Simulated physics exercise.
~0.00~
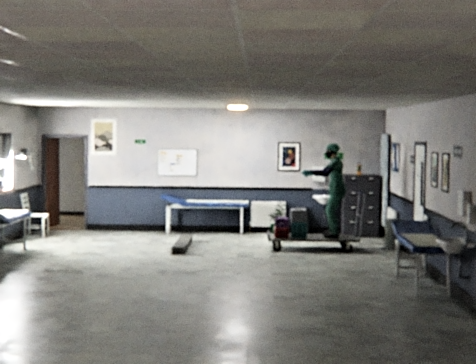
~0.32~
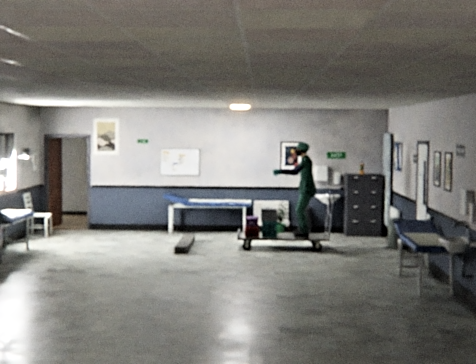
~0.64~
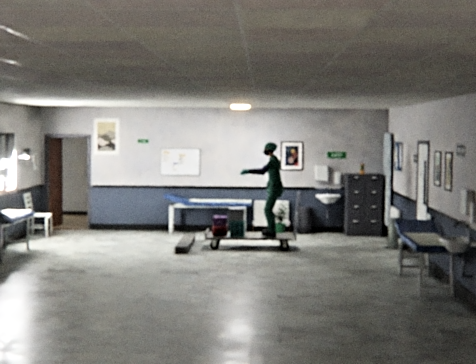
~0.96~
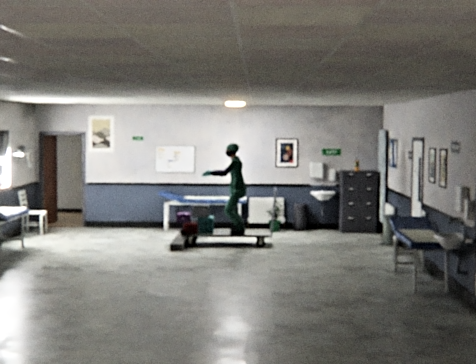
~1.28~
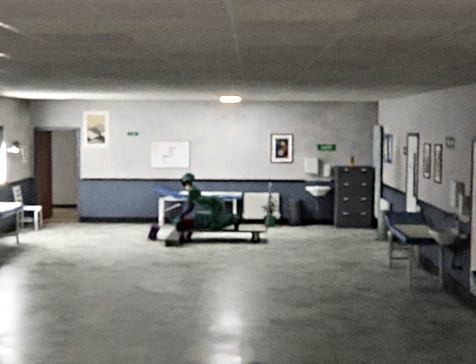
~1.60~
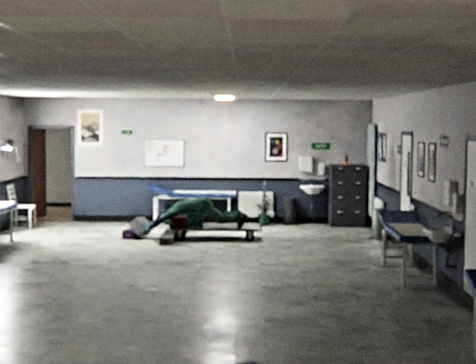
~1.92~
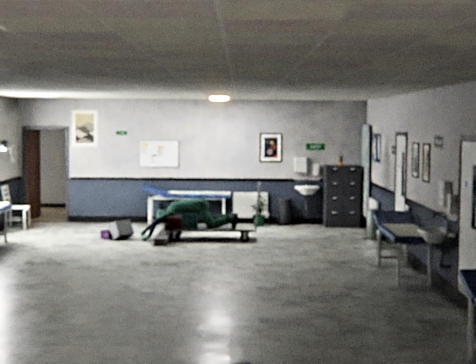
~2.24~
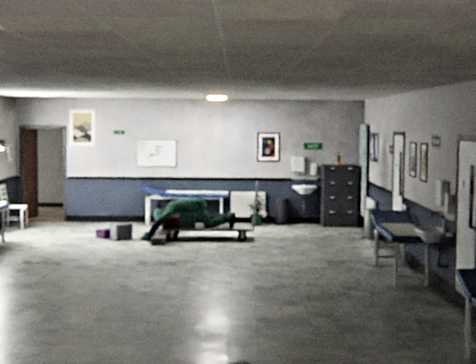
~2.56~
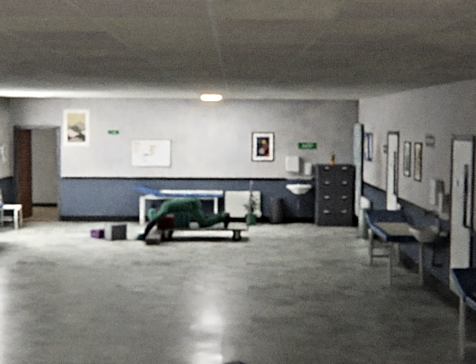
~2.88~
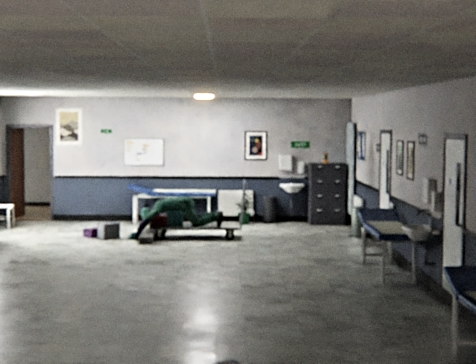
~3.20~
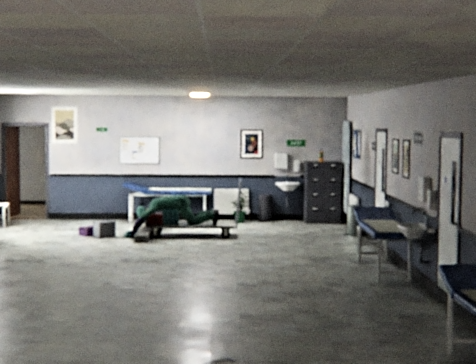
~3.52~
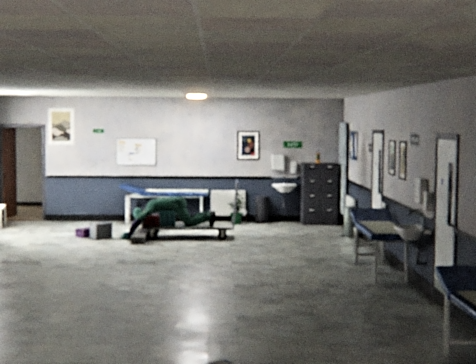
The clip shows a green figure standing with arms outstretched on a low trolley rolling left across a clinic-like room until it stops at a kerb. The figure topples forward and lies draped over the deck, while a purple carton and grey toolbox tumble onto the floor beyond.
